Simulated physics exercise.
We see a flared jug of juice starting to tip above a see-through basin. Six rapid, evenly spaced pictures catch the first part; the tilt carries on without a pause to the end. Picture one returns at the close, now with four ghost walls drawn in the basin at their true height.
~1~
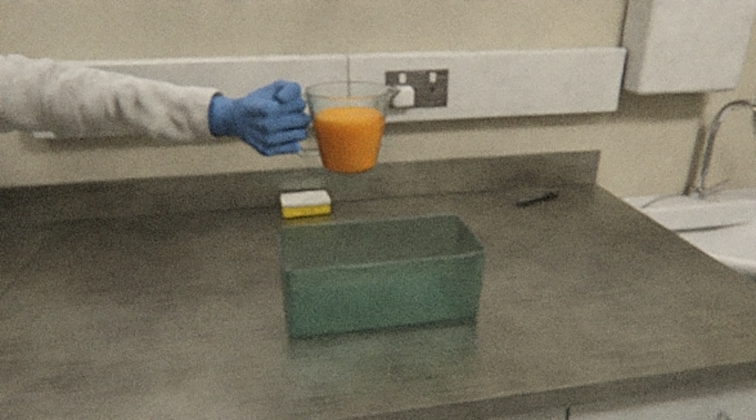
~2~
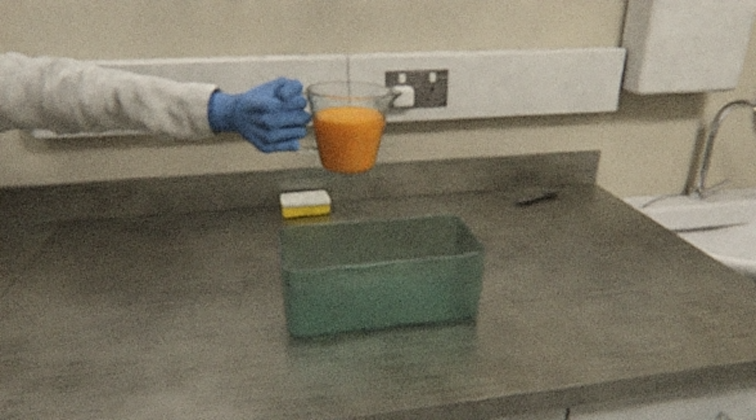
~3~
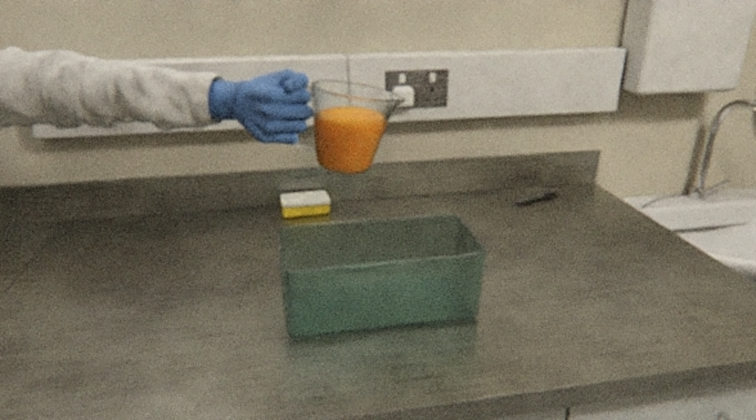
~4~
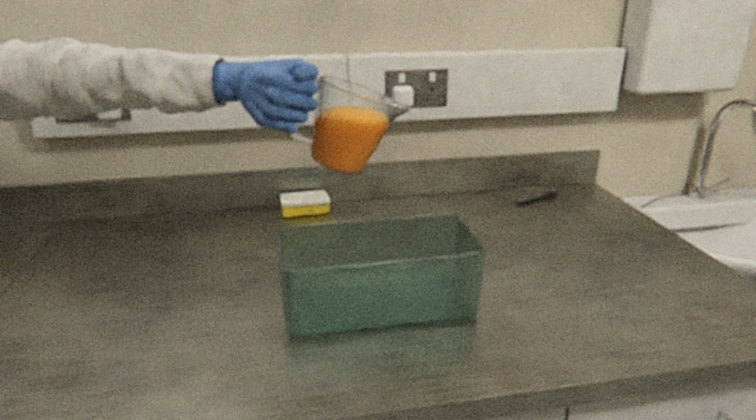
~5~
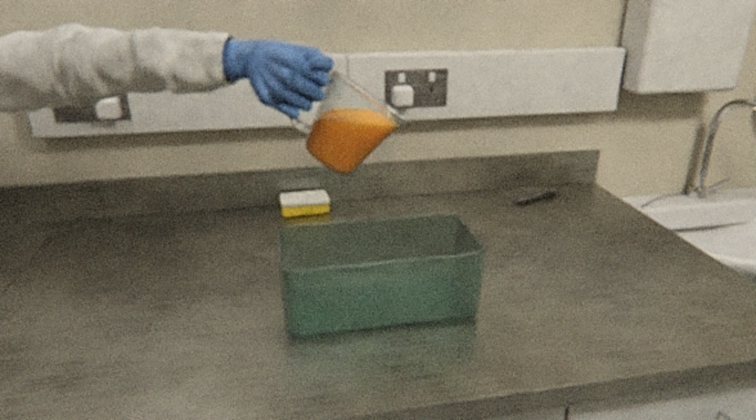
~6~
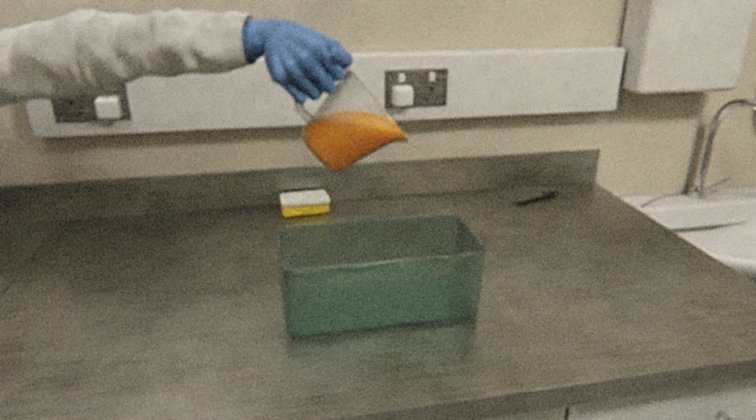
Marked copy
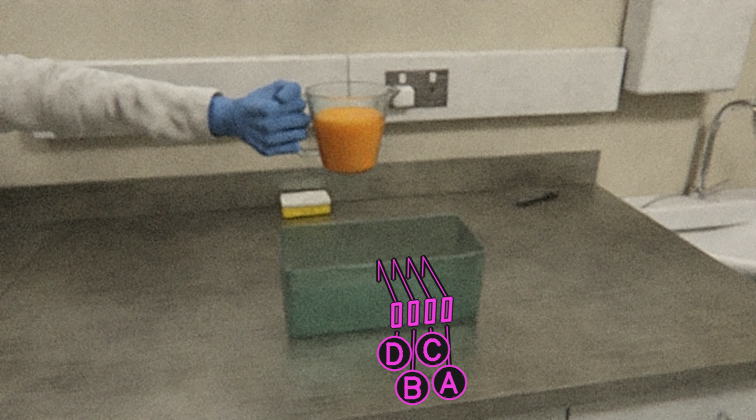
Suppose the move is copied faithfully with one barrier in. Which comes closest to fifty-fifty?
Position C.
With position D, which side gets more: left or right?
More ends on the right.
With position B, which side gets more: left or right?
The right side.
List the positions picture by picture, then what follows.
Upright, lip at (400, 90); basin from (288, 336) to (478, 314); nothing has left yet, in the first frame.
Tipped about 2°, lip at (401, 92); nothing has left yet, in the second frame.
Tipped about 9°, lip at (404, 99); nothing has left yet, in the third frame.
Tipped about 20°, lip at (408, 109); nothing has left yet, in the fourth frame.
Tipped about 34°, lip at (409, 124); nothing has left yet, in the fifth frame.
Tipped about 51°, lip at (407, 141); juice is over the lip, down to (407, 141), in the sixth frame.
On the marked copy, A at (447, 326); B at (413, 330); C at (430, 328); D at (397, 332).
For position A, about 82 % ends left of the wall and 13 % right of it; 5 % is lost outside.
For position B, about 19 % ends left of the wall and 73 % right of it; 8 % is lost outside.
For position C, about 56 % ends left of the wall and 37 % right of it; 7 % is lost outside.
For position D, about 12 % ends left of the wall and 80 % right of it; 8 % is lost outside.
